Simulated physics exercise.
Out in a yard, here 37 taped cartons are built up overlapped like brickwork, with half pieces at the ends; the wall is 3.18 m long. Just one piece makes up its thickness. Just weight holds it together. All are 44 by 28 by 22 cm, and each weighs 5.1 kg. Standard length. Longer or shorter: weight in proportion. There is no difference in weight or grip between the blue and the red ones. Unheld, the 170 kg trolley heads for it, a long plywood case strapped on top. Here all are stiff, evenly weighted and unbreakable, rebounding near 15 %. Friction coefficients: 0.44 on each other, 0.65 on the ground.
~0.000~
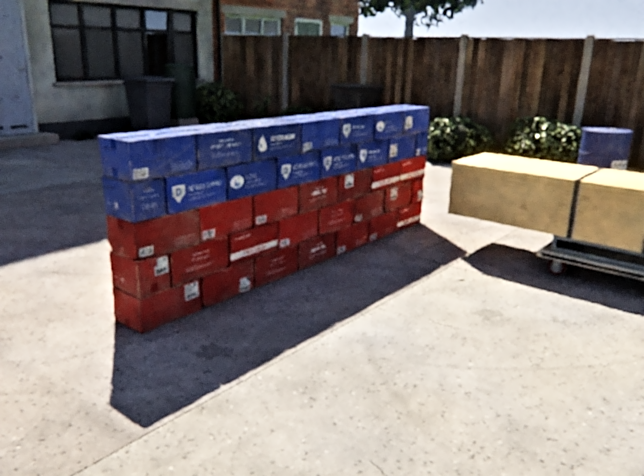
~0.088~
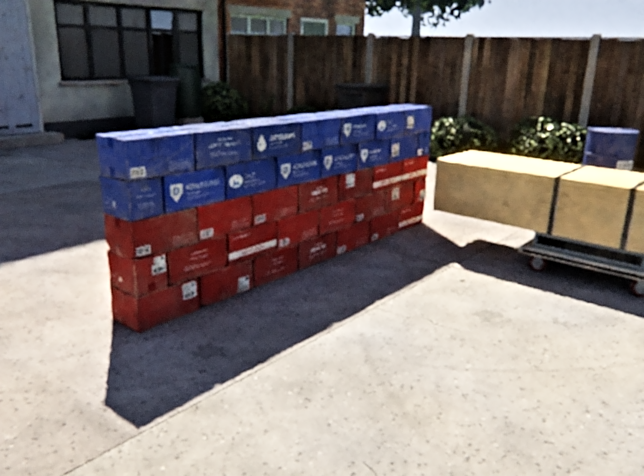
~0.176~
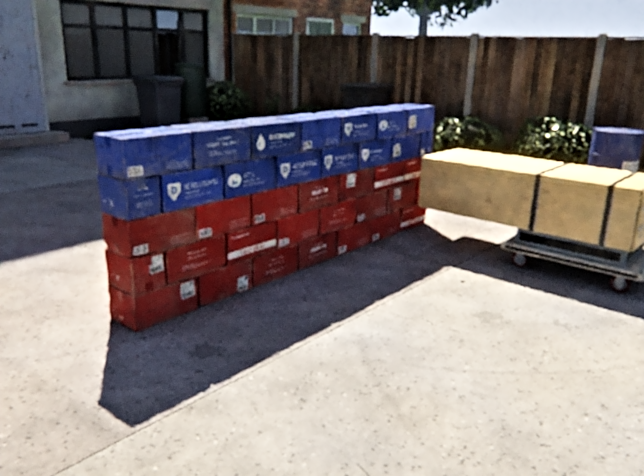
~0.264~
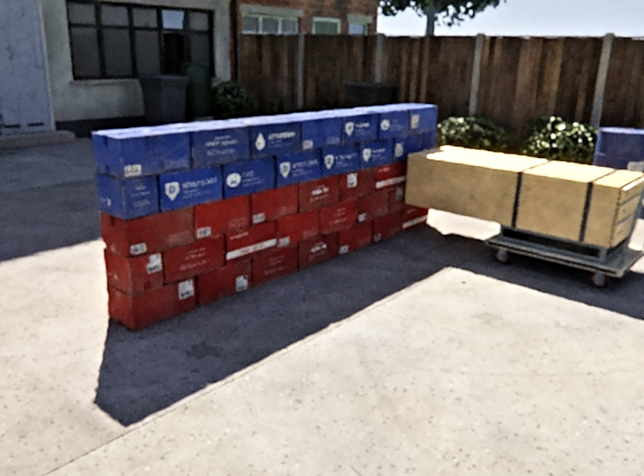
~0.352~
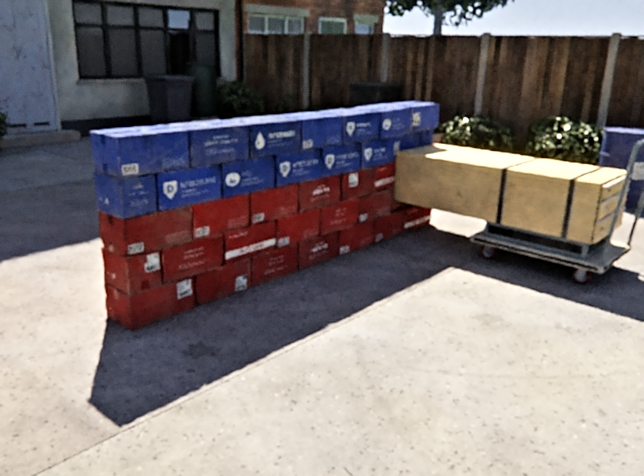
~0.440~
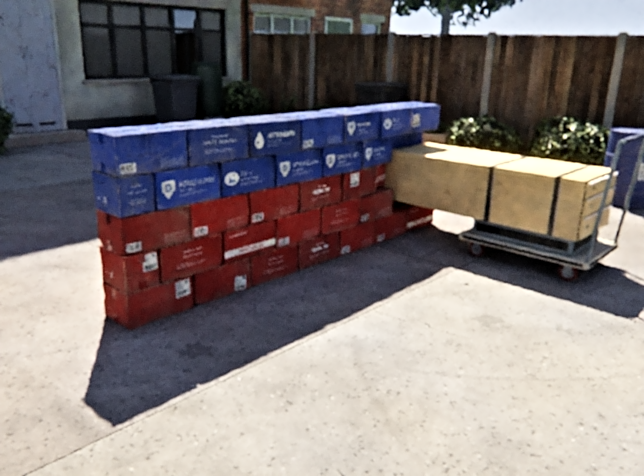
A long, low wall of taped cartons, blue in the upper rows and red in the lower ones, stands in a sunlit paved yard before a wooden fence and a building, seen from slightly above. At the right, a flat trolley carries long tan boxes with dark bands. As the camera shifts slightly around, the trolley rolls leftward and its load pushes into the wall's far end, barely shifting cartons there.
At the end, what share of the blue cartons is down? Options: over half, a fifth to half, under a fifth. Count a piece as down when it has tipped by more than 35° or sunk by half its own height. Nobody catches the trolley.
Down: A fifth to half.
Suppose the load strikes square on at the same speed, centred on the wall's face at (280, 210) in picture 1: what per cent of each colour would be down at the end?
Red 30 %, blue 70 %.
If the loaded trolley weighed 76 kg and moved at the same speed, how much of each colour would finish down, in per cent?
Red 20, blue 40 %.
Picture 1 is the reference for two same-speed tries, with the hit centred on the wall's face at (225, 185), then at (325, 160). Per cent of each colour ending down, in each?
You'd get red at 20 followed by 30, and blue at 50 followed by 60 percent.
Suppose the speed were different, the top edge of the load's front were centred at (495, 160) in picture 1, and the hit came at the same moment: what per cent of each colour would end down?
Down at the end: Red 20 per cent, blue 40 per cent.
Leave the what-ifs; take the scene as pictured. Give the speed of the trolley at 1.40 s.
Its speed is around 0.6 m/s.
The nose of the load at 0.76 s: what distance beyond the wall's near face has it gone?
Reading: Approx. 55 cm past the line.
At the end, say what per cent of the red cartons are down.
20 percent of the red ones.
Around 0.76 s, load 56 cm past the wall's line, still rolling; 3 of the 15 blue cartons down (6 of 37 in all colours); top blue carton displaced 24 cm.
Around 1.40 s, load 1.13 m past the wall's line, still rolling; 6 of the 15 blue cartons down (10 of 37 in all colours); top blue carton tipped 75°, 37 cm lower.
Finally (3.2 s), load 1.29 m past the wall's line, stopped; 6 of the 15 blue cartons down (10 of 37 in all colours); top blue carton on its side; top red carton unmoved. That is 40 per cent. Seen by the last camera, middles, top blue carton near (242, 197), top red carton near (145, 225).
